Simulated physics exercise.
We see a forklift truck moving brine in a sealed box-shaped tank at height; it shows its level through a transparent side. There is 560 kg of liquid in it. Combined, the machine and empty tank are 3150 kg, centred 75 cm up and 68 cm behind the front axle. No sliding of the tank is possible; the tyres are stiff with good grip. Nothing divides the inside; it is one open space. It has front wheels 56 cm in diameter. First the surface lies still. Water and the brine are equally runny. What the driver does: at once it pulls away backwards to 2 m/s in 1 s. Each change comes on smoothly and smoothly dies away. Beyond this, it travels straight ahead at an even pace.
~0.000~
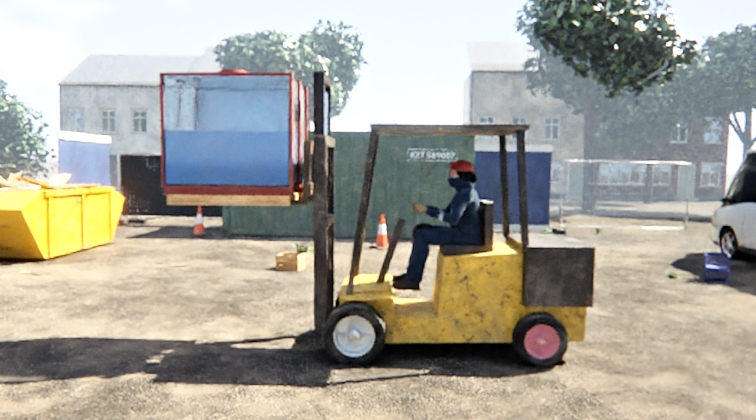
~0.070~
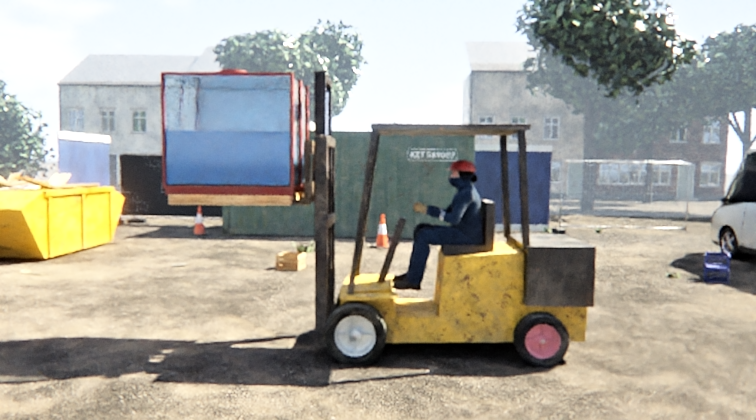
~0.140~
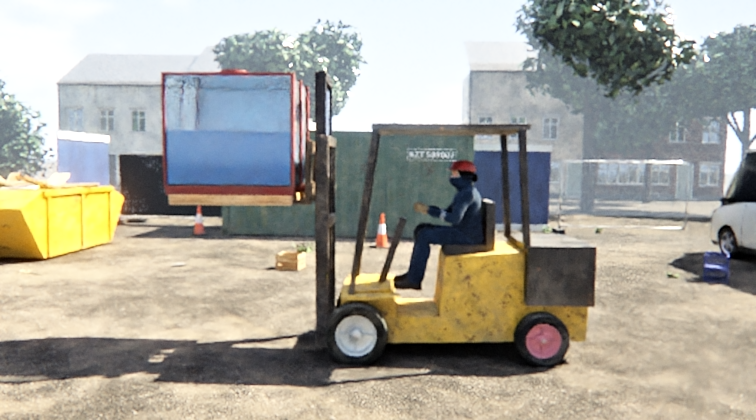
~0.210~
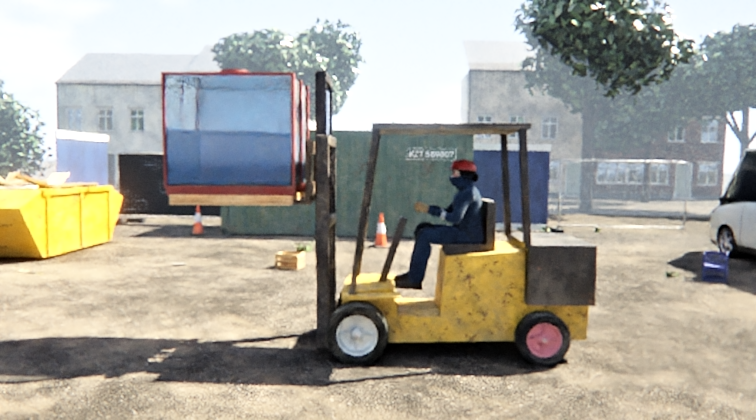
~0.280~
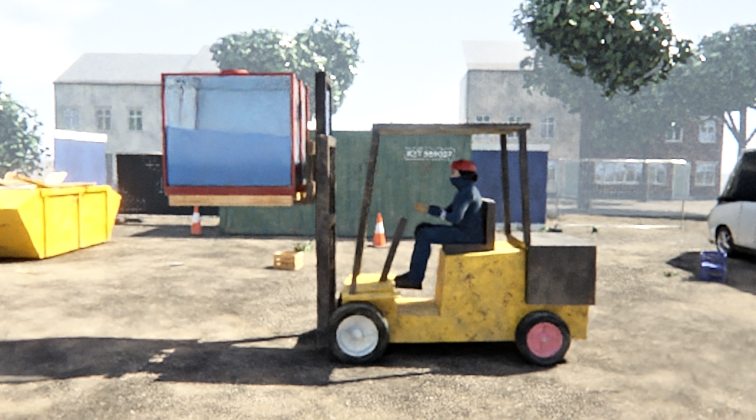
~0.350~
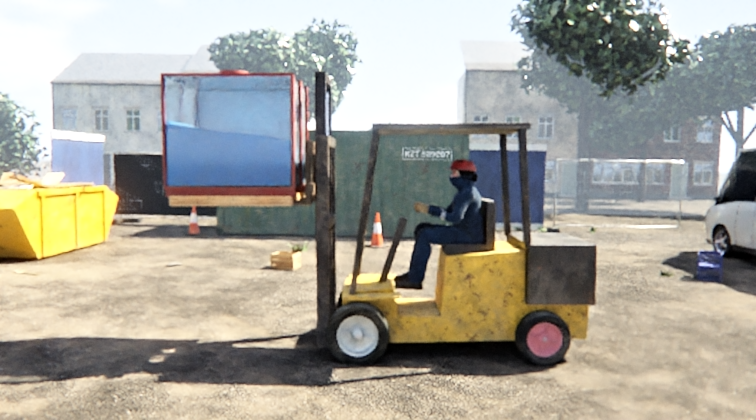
The footage shows a yellow forklift with a seated, red-helmeted driver holding a clear-sided tank of blue liquid on raised forks, backing very slightly to the right as the liquid's surface, flat at first, slopes gently up toward the left.
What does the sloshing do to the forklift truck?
Stays grounded.
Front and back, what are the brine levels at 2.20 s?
Close to 64 cm in front, close to 30 cm behind.
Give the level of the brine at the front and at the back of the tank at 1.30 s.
Front reads 38 centimetres, back reads 58 centimetres.
Then, 0.55 s in, the lean is 0°, wheels down; the liquid stands 62 cm on the front, 31 cm on the back.
Then, 1.30 s in, the lean is 0°, wheels down; the liquid stands 38 cm on the front, 58 cm on the back.
Then, 2.20 s in, the lean is 0°, wheels down; the liquid stands 64 cm on the front, 31 cm on the back.
Then, 3.98 s in, no wheel has left the ground; at worst the lighter axle bore 3 per cent of the weight.
